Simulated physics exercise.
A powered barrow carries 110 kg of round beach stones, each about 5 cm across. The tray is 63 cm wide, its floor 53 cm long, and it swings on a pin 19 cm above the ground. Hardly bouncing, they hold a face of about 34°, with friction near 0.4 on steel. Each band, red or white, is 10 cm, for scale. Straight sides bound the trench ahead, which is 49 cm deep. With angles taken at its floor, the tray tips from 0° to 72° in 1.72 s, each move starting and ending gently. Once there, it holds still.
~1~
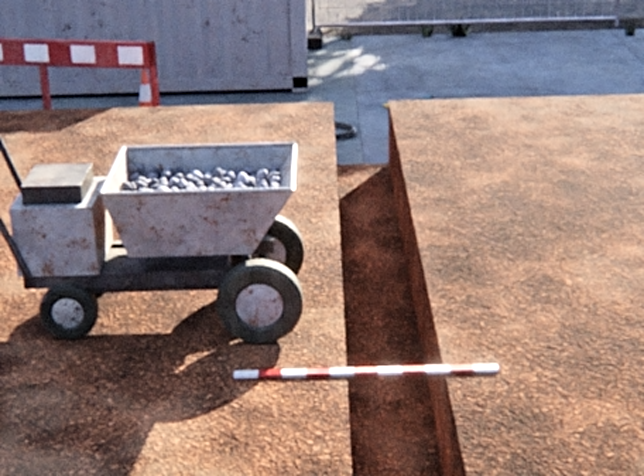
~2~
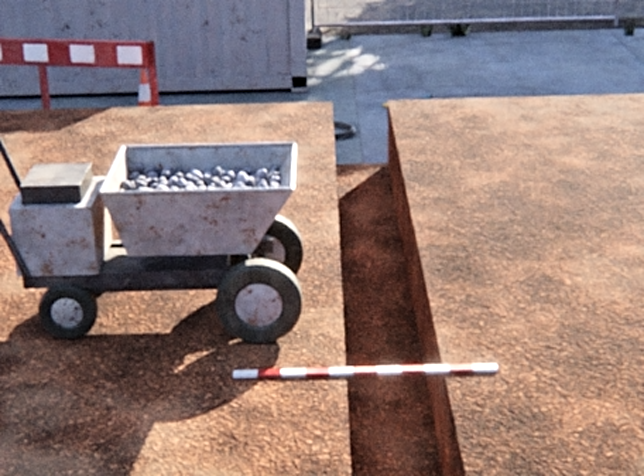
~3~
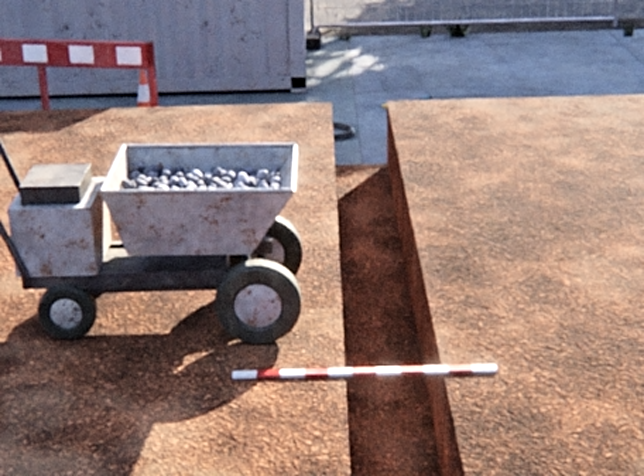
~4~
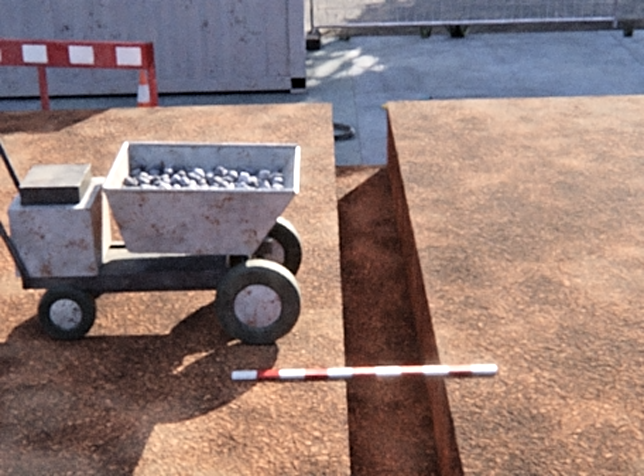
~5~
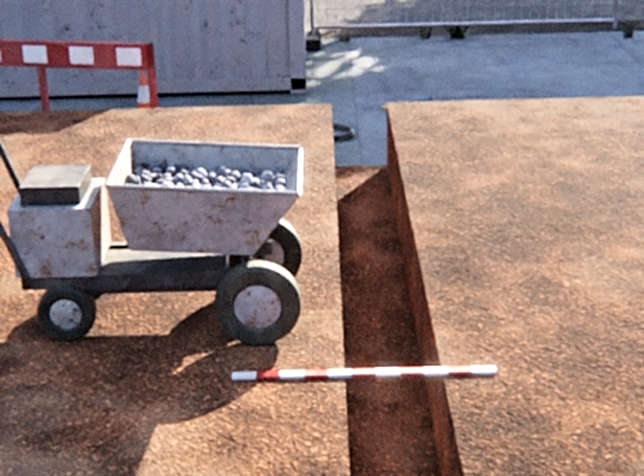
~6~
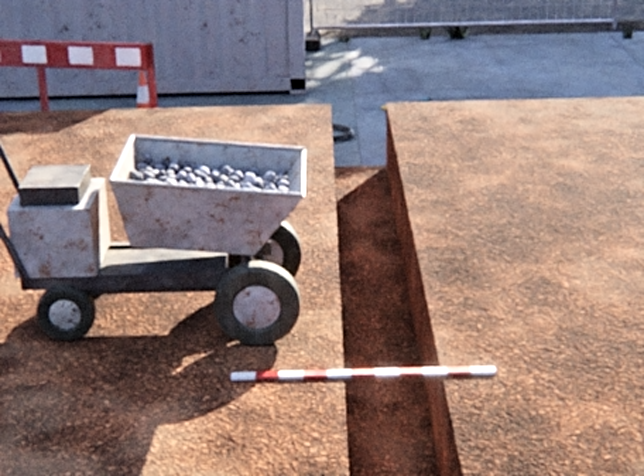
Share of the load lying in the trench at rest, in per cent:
74 per cent.
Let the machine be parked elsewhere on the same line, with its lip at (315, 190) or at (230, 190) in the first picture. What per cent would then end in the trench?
The first gives about 55 percent and the second about 100 percent.
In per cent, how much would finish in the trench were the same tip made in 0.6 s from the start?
Probably about 45 in a hundred.
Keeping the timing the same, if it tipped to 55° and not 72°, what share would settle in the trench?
It would come to about 35 percent.
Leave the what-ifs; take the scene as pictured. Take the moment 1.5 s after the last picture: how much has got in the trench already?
I'd put it near 35 per cent.
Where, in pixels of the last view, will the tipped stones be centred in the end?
Roughly at pixel (407, 388).
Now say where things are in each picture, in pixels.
The first frame shows lip at (293, 190), floor tilted 0°, highest stones at (203, 178).
In the second frame, the tray is at 0°, its lip at (293, 190); the top of the load is at (202, 177).
The third frame shows lip at (294, 191), floor tilted 1°, highest stones at (186, 179).
The fourth frame shows lip at (296, 192), floor tilted 2°, highest stones at (167, 176).
In the fifth frame, the tray is at 4°, its lip at (300, 194); the top of the load is at (161, 173).
In the sixth frame, the tray is at 6°, its lip at (303, 196); the top of the load is at (164, 170).
Then, 1.0 s after the last picture the floor is at 61°, 100 % in the tray; the foremost stones are at (388, 253).
Then, 1.5 s after the last picture the floor is at 72°, 49 % in the tray, 33 % in the trench, 18 % past the trench; the foremost stones are at (505, 307).
Then, 1.9 s after the last picture the floor is at 72°, 24 % in the tray, 50 % in the trench, 26 % past the trench; the foremost stones are at (580, 303).
Then, 3.8 s after the last picture the floor is at 72°, 0 % in the tray, 74 % in the trench, 26 % past the trench; the foremost stones are at (619, 297).
